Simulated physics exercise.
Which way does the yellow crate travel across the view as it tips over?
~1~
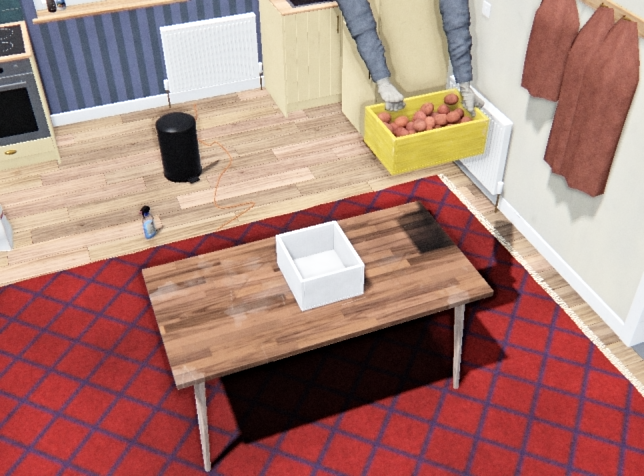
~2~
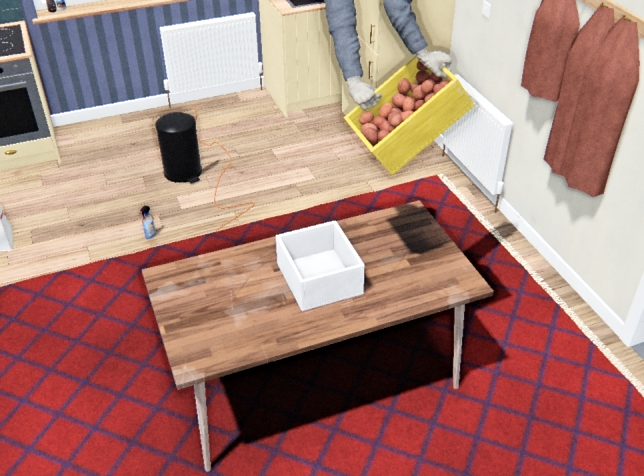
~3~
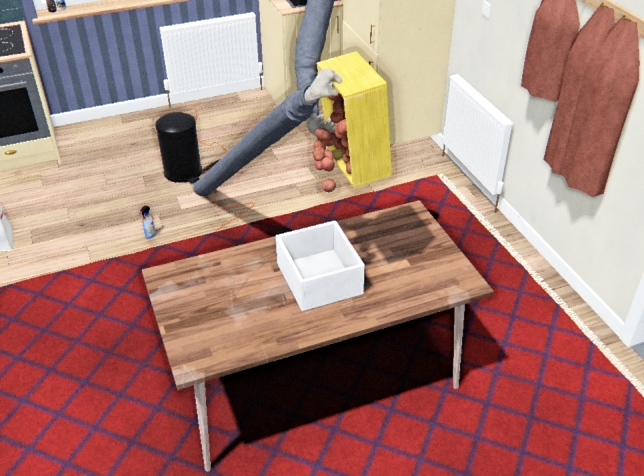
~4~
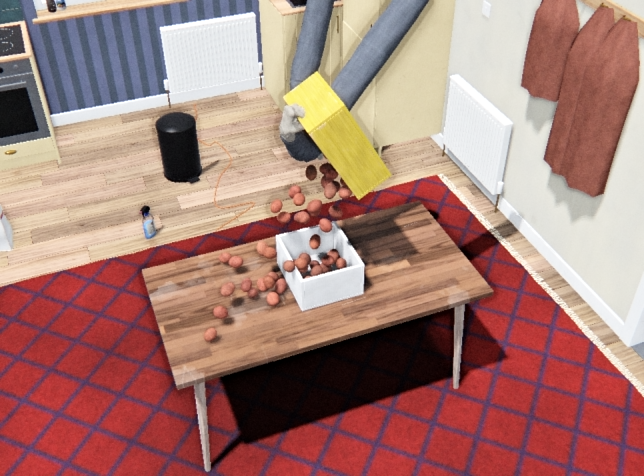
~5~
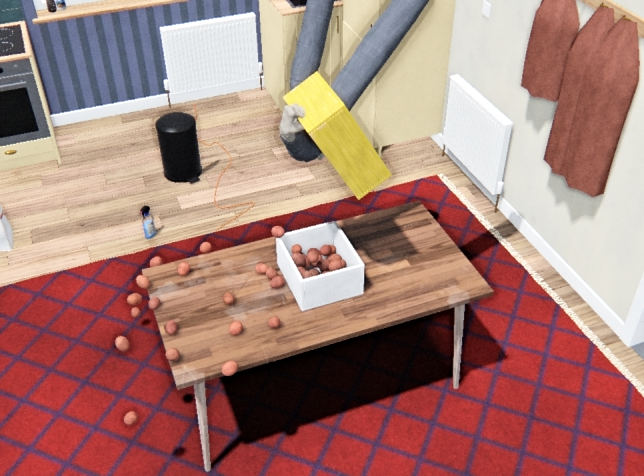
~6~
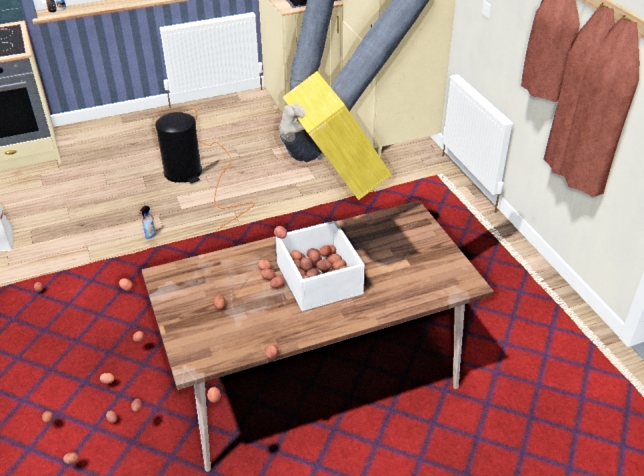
The yellow crate moves to the left as it tips over.
